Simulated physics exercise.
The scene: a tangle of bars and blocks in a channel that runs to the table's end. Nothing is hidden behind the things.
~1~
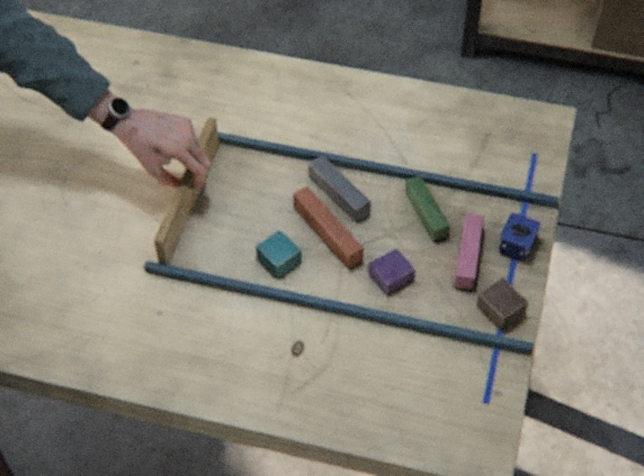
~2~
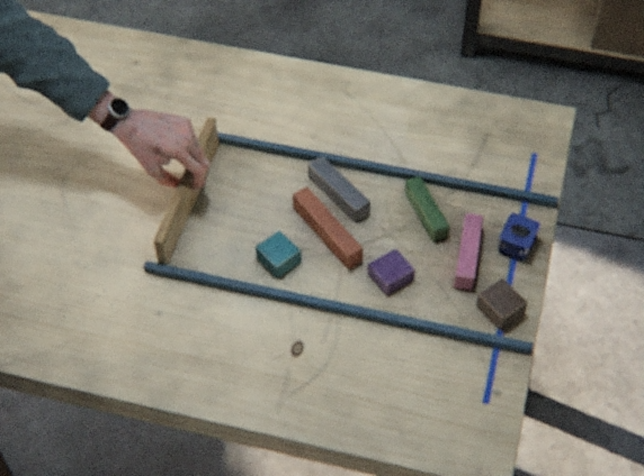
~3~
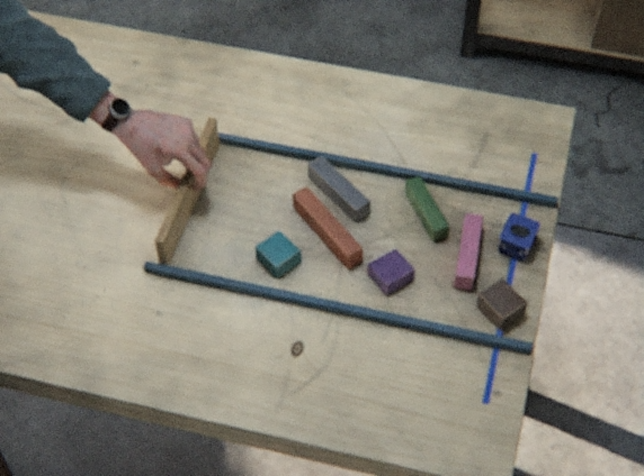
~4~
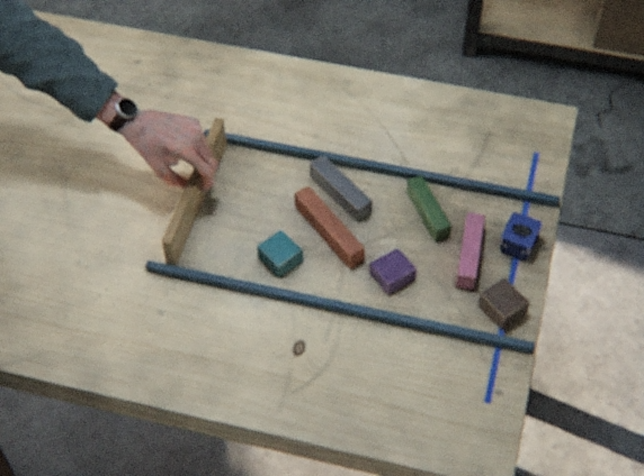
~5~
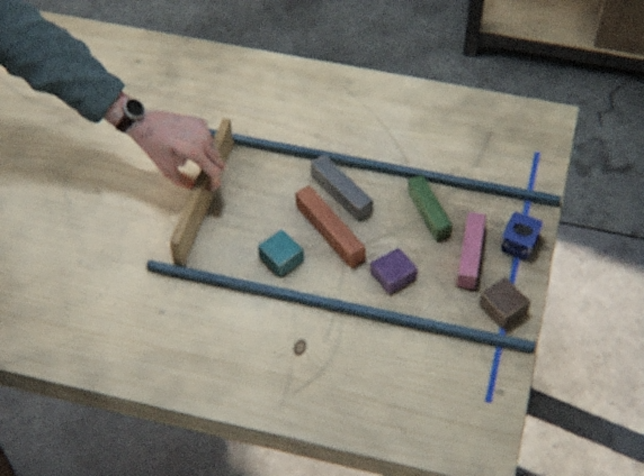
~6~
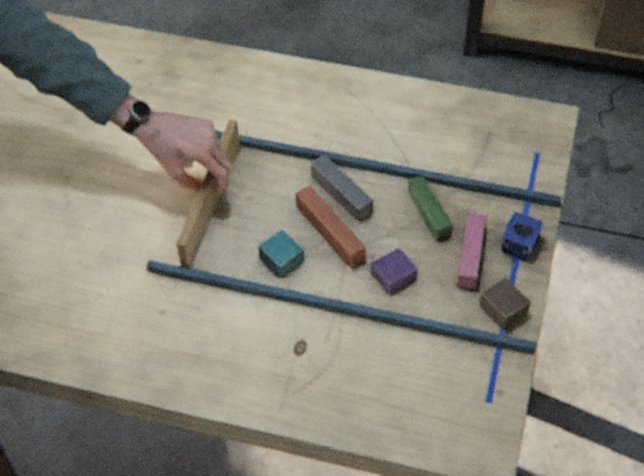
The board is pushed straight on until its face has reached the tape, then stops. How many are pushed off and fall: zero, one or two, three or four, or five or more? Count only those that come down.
Outcome: The number that fall off is five or more.
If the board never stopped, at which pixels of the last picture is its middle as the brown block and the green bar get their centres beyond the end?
About (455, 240), and (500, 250) for the other.
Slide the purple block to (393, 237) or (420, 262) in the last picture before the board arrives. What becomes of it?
In that order, it falls; is lost.
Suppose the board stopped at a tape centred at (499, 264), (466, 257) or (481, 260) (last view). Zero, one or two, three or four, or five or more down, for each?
Taking them in turn, three or four; 1 or 2; 3 or 4.
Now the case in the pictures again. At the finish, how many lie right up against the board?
That makes 3.
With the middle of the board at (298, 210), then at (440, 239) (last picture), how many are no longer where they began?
3 and 8.
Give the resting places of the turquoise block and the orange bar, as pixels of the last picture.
The turquoise block at (527, 299), the orange bar at (548, 269).
Soon after, none off yet; blue case at rest near (521, 237); brown block at rest near (505, 303); pink bar at rest near (472, 250).
Then, one off so far; blue case falling near (577, 302); brown block moved about its own width near (554, 314); pink bar moved about its own width near (545, 265).
At rest, the number that fall off is five or more; fallen, purple block, green bar, pink bar, brown block and blue case.
